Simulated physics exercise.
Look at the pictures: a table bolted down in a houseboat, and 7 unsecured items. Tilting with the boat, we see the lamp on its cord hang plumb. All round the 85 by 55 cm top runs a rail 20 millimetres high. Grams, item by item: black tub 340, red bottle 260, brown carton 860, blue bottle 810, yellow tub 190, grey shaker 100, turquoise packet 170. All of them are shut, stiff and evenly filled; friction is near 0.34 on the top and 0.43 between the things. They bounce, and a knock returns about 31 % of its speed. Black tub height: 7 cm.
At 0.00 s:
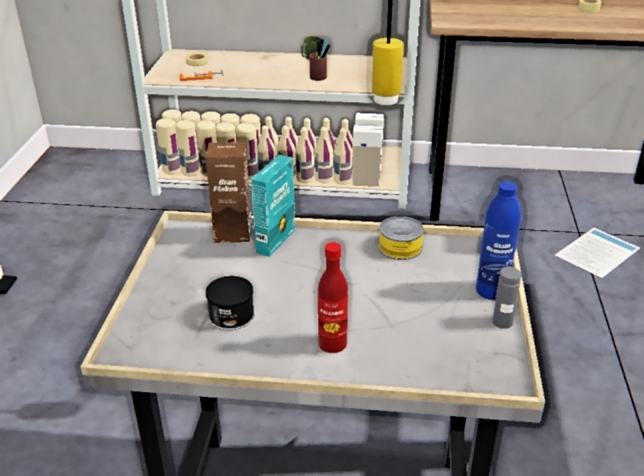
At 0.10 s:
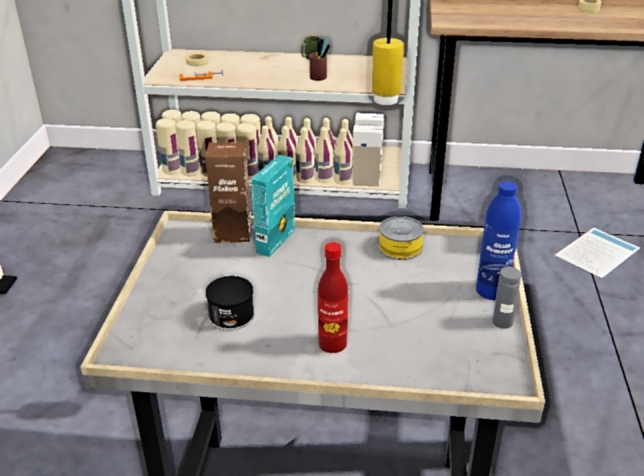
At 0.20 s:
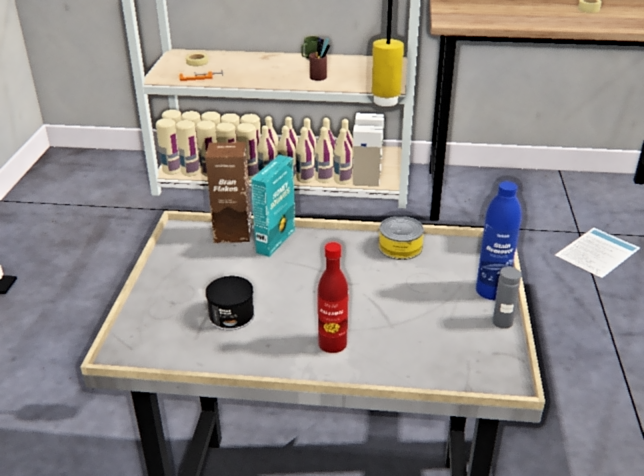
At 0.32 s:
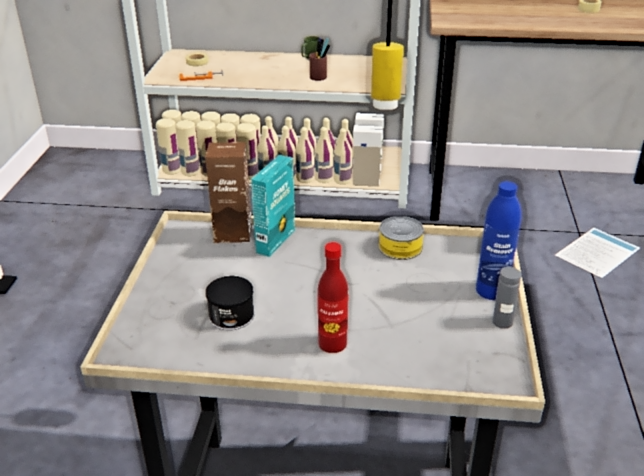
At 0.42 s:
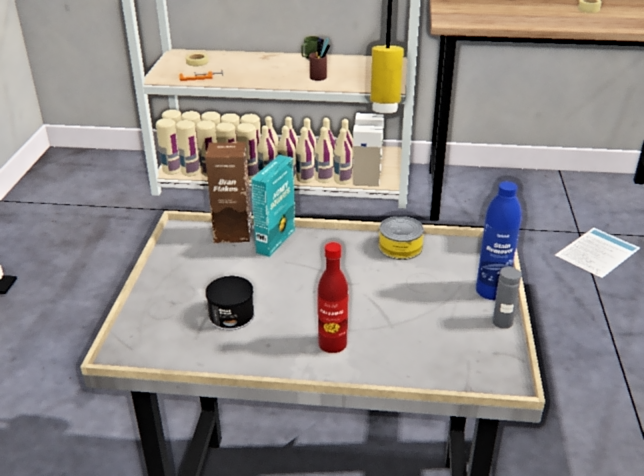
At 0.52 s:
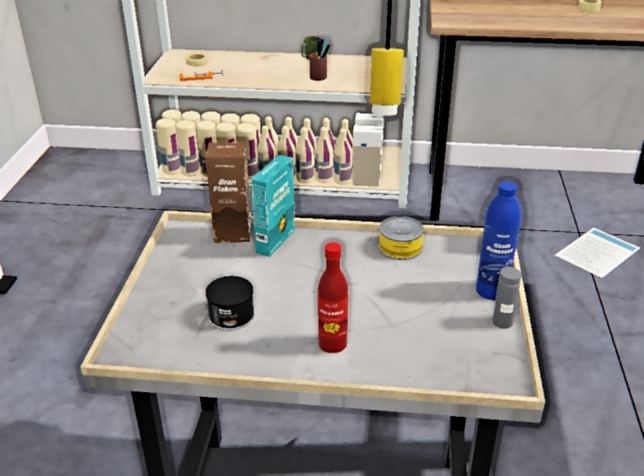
In a grey-walled room, seven closed containers, including a red bottle and a brown carton, stayed put on a rimmed table, while the yellow object hanging behind them shifted only very slightly.
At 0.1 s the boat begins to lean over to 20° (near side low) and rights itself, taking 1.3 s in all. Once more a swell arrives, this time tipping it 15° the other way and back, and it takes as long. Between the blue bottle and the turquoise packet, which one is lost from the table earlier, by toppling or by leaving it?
The former of the two.
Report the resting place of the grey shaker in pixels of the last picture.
Close to pixel (520, 356) in the final view.
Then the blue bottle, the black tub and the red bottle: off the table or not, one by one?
When everything stops, the blue bottle is still in bounds, the black tub is still in bounds, and the red bottle is out of bounds.
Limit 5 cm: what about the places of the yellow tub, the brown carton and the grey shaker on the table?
Well, the yellow tub remains where it was; the brown carton winds up somewhere else; and the grey shaker winds up somewhere else.
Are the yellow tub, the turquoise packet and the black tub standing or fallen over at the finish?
Here's how it ends: The yellow tub never goes down, the turquoise packet never goes down, and the black tub never goes down.
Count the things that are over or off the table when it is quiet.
I get 4.
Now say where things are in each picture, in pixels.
Boat level; blue bottle (500, 241); turquoise packet (274, 206), in the first frame.
Boat level; brown carton (230, 193); yellow tub (401, 238), in the second frame.
Floor tilted 1°, near side down; grey shaker (507, 298); black tub (231, 303), in the third frame.
Floor tilted 5°, near side down; red bottle (333, 298); brown carton (230, 193), in the fourth frame.
Floor tilted 10°, near side down; yellow tub (401, 238); grey shaker (507, 298), in the fifth frame.
Floor tilted 14°, near side down; blue bottle (500, 241); turquoise packet (274, 206), in the sixth frame.
After 1.12 s, floor tilted 8°, near side down; red bottle now off the table; blue bottle tipped 52° from how it sat near (503, 284); grey shaker on its side.
After 1.42 s, boat level; blue bottle on its side near (478, 352); brown carton on its side; grey shaker on its side.
At rest (3.2 s), off the table, red bottle; tipped over on the table, brown carton, blue bottle and grey shaker; not toppled but over 5 cm from the start, black tub; the other 2 in place, give or take 5 cm. Seen from the same camera at the end, blue bottle near (448, 350), turquoise packet near (274, 208). Blue bottle went at 1.08 s; turquoise packet was never lost.
